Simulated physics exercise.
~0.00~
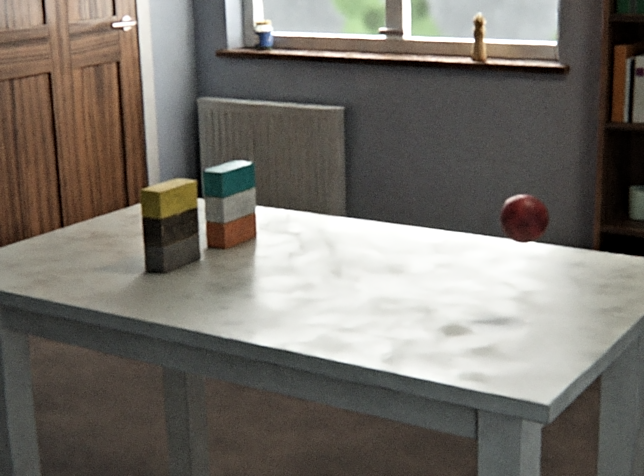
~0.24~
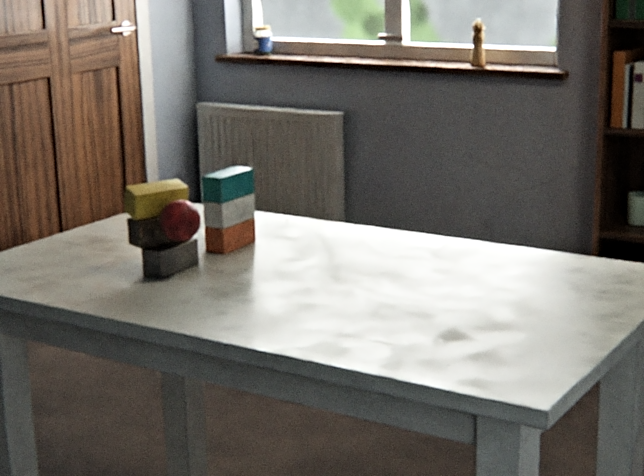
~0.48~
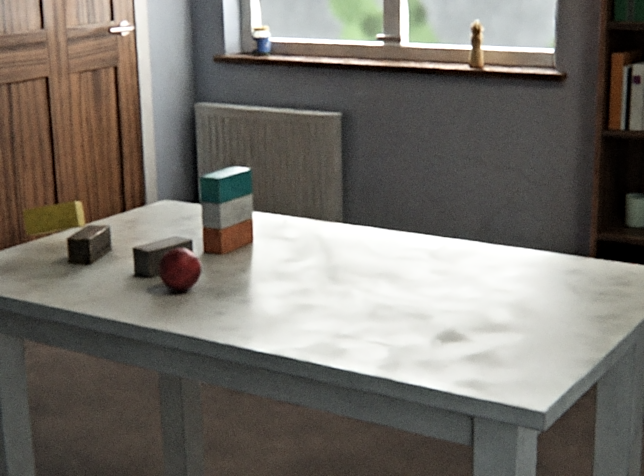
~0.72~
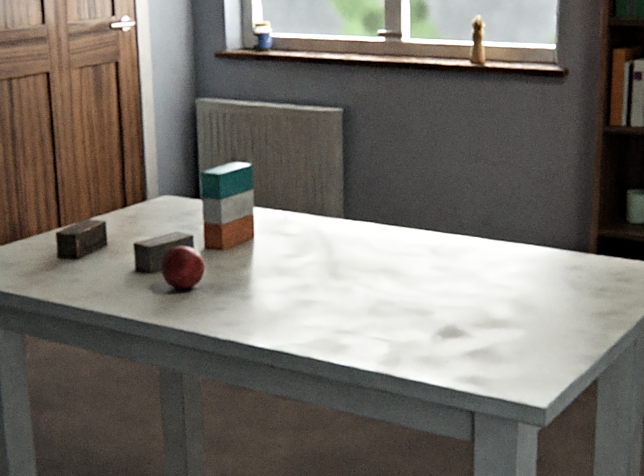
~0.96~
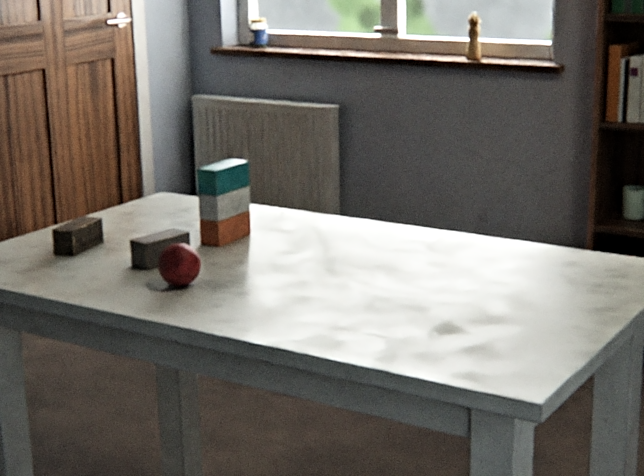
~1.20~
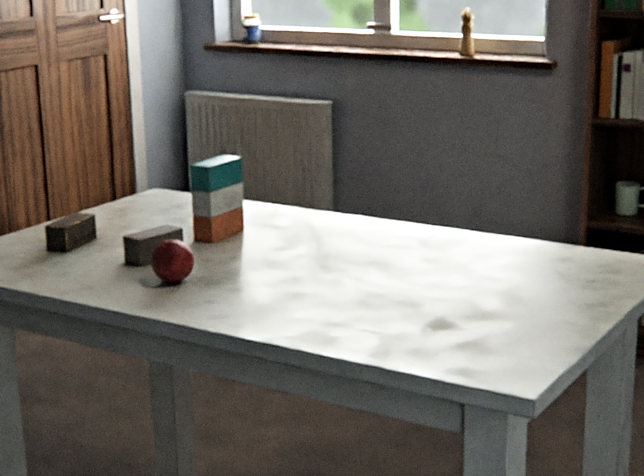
Red ball flying left into a stack of blocks, knocking the yellow one off the table and scattering two dark ones.
